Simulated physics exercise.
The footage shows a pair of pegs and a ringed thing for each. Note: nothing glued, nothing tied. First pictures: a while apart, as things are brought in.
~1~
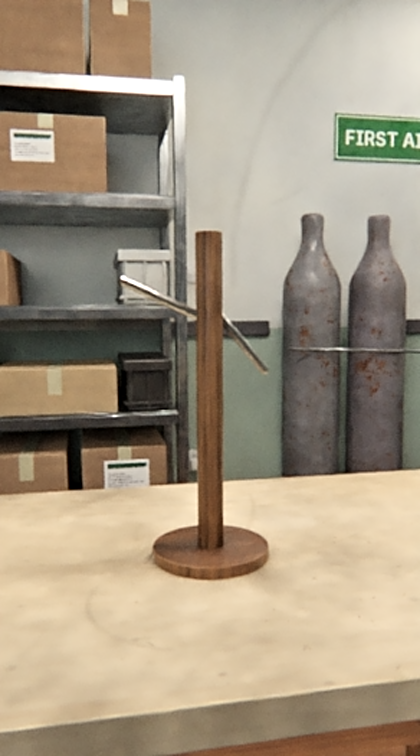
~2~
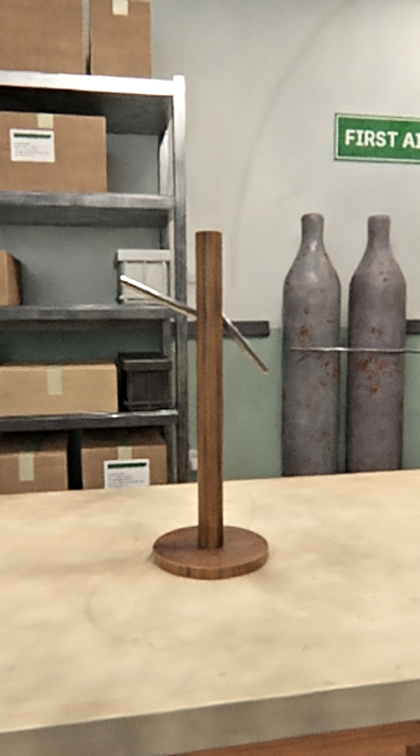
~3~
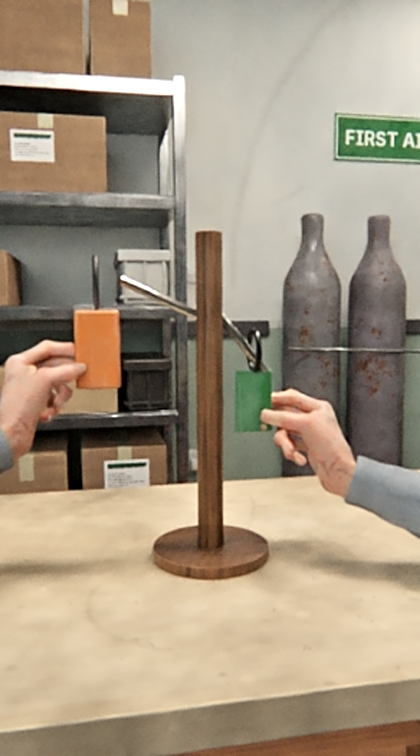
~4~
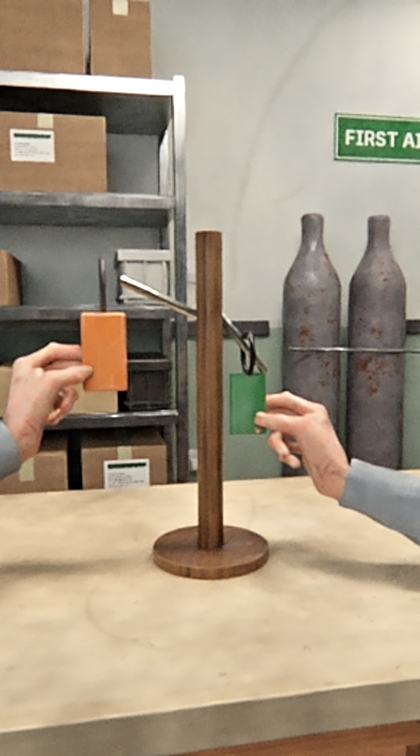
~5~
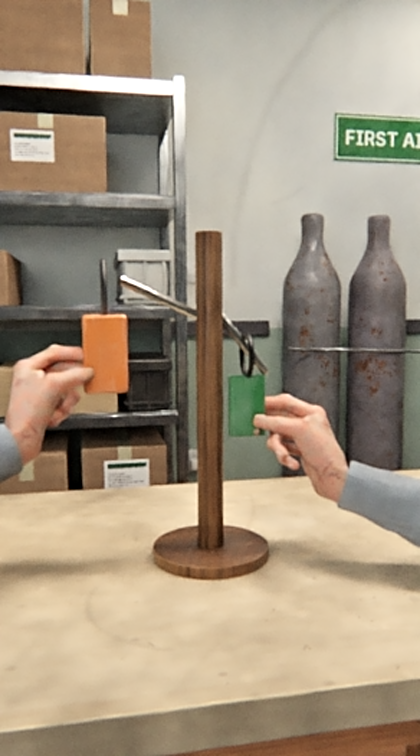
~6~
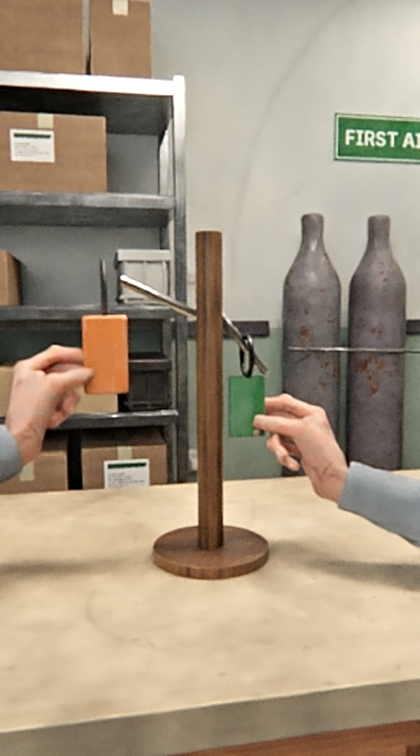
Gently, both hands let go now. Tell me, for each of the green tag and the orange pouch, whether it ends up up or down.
Outcome: The green tag down, the orange pouch down.
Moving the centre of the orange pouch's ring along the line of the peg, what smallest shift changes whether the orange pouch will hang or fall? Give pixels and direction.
Shift: Approx. 20 px, direction right.
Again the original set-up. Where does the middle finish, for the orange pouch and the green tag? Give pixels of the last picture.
Orange pouch: (109, 501); green tag: (322, 529).
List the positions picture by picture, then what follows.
Peg stand (197, 399), in the first picture.
Peg stand (197, 399), in the second picture.
Still on the way; green tag (254, 380); peg stand (197, 399), in the third picture.
Still on the way; orange pouch (104, 323); peg stand (197, 399), in the fourth picture.
Still on the way; green tag (246, 385); peg stand (197, 399), in the fifth picture.
In place, still held; green tag (246, 385); orange pouch (104, 326); peg stand (197, 399), in the sixth picture.
Then, 0.20 s past the last view, green tag in the air near (268, 456); orange pouch in the air near (107, 422).
Finally, the green tag drops to the table, near (322, 529); the orange pouch drops to the table, near (109, 501).
